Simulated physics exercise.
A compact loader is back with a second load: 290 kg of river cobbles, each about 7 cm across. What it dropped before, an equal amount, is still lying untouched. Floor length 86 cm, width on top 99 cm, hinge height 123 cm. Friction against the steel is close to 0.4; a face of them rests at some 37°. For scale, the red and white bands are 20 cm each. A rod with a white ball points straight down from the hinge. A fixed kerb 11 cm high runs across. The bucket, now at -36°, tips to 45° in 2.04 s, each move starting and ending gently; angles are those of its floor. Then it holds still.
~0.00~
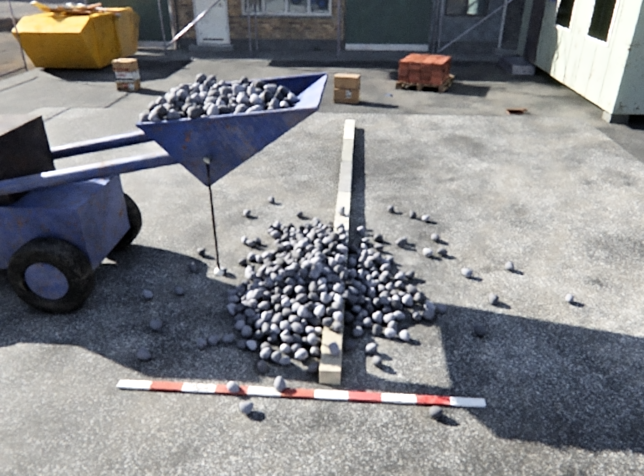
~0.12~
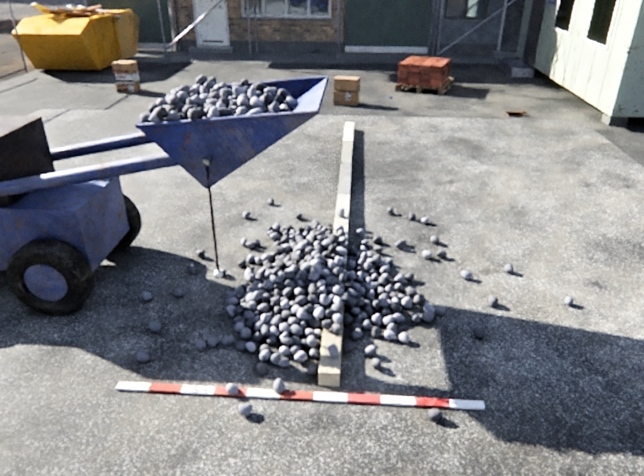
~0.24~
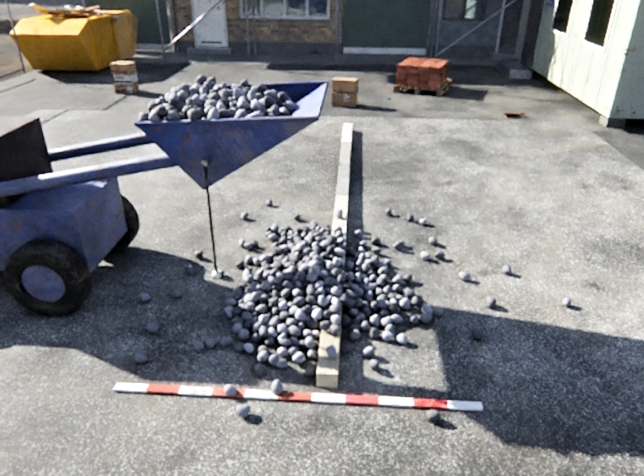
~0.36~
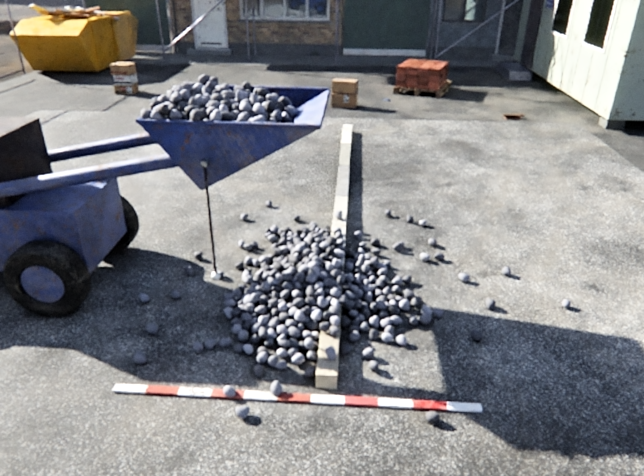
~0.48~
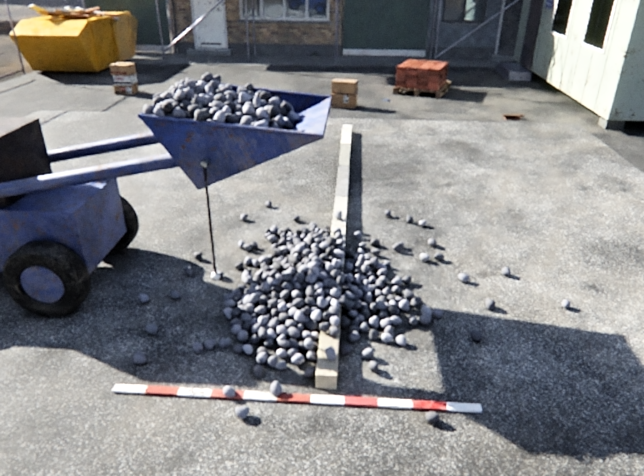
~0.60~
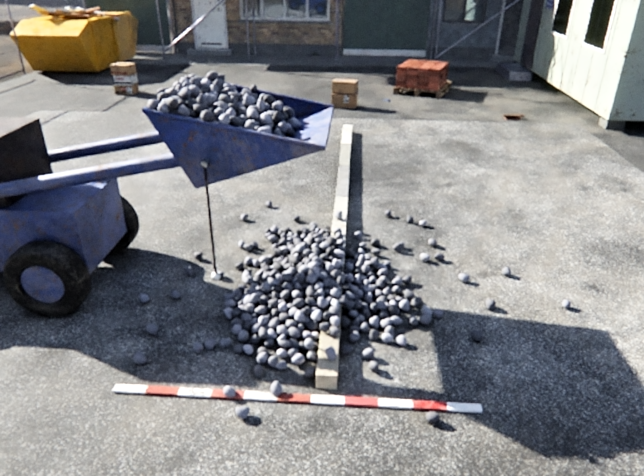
Blue loader bucket full of grey stones slowly lowering its right-hand lip above a stone pile lying across a pale kerb.
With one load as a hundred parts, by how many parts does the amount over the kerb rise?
Roughly 73 per cent of a load more.
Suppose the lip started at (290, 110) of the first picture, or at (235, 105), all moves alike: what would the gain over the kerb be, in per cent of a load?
Near 45 per cent from the first place, 5 from the second.
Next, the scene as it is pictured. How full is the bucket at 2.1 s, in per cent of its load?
Roughly 5 per cent is still inside.
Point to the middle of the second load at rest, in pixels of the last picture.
Near (366, 281).
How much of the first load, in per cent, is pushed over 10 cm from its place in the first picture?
Roughly 15 per cent of them.
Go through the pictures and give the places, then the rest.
The bucket is at -36°, its lip at (318, 109); the top of the load is at (220, 86). The earlier load is highest near (315, 254), 24 cm above ground level, 81 % on this side of the kerb, 20 % over the kerb, in the first picture.
Lip at (318, 112), floor tilted -35°, highest stones at (220, 88); the stones move at 0.1 m/s on average, in the second picture.
Lip at (318, 118), floor tilted -33°, highest stones at (212, 89); the stones move at 0.1 m/s on average, in the third picture.
The bucket is at -29°, its lip at (321, 127); the top of the load is at (197, 89); the stones move at 0.1 m/s on average, in the fourth picture.
The bucket is at -25°, its lip at (323, 137); the top of the load is at (196, 87); the stones move at 0.2 m/s on average, in the fifth picture.
The bucket is at -19°, its lip at (325, 148); the top of the load is at (197, 82); the stones move at 0.2 m/s on average, in the sixth picture.
After 1.5 s the floor is at 32°; in per cent of one load, 90 in the bucket, 90 on this side of the kerb, 20 over the kerb; the foremost stones are at (472, 273).
After 2.1 s the floor is at 45°; in per cent of one load, 7 in the bucket, 124 on this side of the kerb, 70 over the kerb; the foremost stones are at (483, 286).
After 2.5 s the floor is at 45°; in per cent of one load, 0 in the bucket, 111 on this side of the kerb, 90 over the kerb; the foremost stones are at (522, 312).
After 4.9 s the floor is at 45°; in per cent of one load, 0 in the bucket, 108 on this side of the kerb, 93 over the kerb; the foremost stones are at (570, 329). Net gain over the kerb, 73.
